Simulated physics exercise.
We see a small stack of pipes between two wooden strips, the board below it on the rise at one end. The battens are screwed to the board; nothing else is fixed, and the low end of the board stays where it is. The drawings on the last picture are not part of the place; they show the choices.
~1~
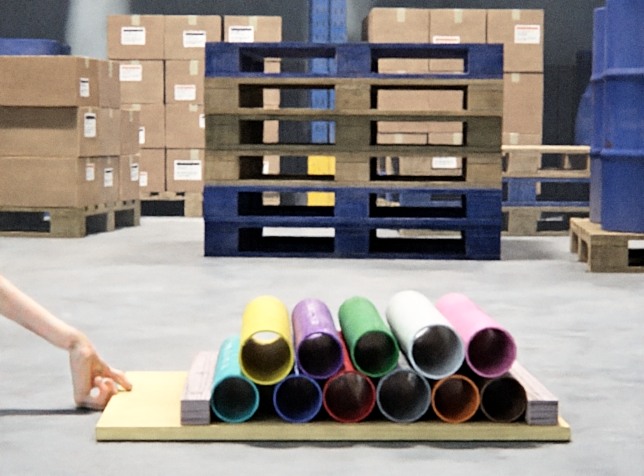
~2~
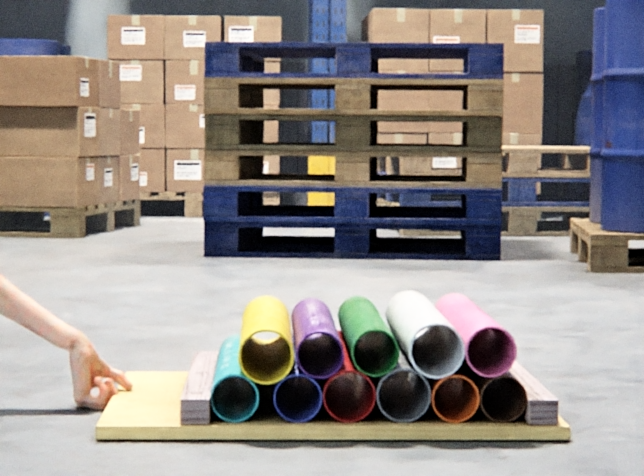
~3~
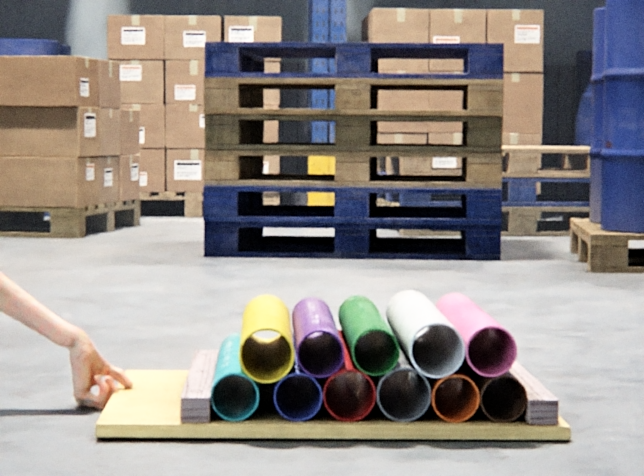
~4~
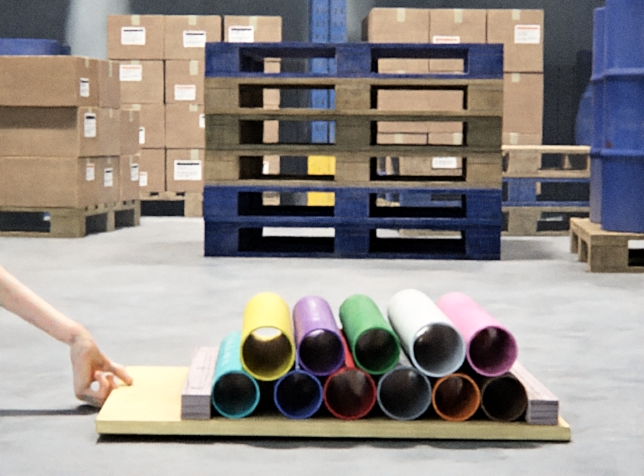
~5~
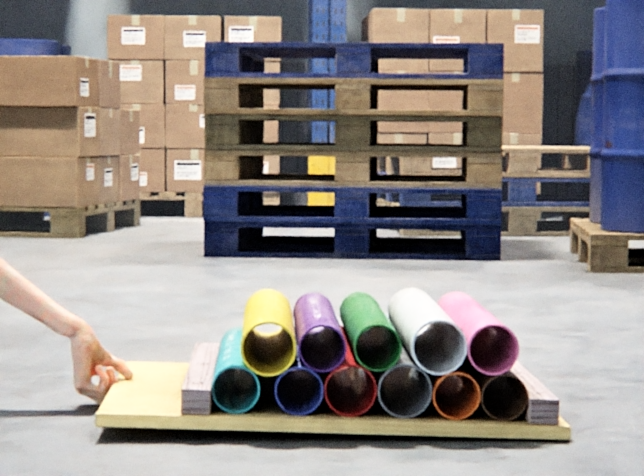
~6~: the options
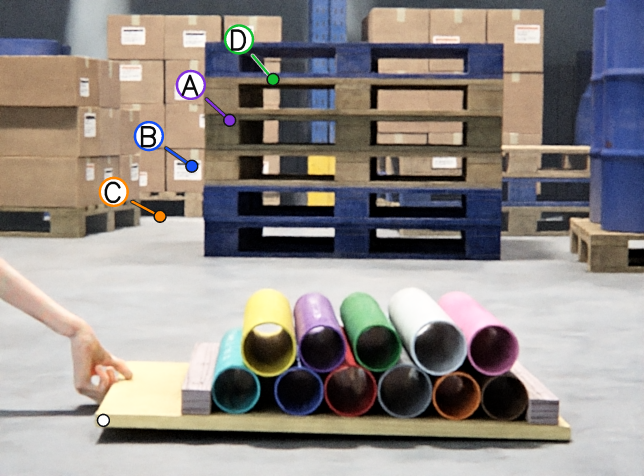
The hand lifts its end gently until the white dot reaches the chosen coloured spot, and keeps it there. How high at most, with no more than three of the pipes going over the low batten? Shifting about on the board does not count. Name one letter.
The last mark within the limit is C.
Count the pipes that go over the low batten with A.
With A, five.
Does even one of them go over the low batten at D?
Yes, at D.
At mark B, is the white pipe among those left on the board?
No.
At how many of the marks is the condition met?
One of the four.
On the marked copy, A at (230, 120); B at (192, 166); C at (160, 216); D at (273, 80); the white dot at (103, 420).
Taking C. A third of the way, board at 16°.
Two thirds of the way, board at 28°.
When it is over, board at 28°, two over the low batten (white, pink).
As for the rest, A five over the low batten; B five over the low batten; D five over the low batten.
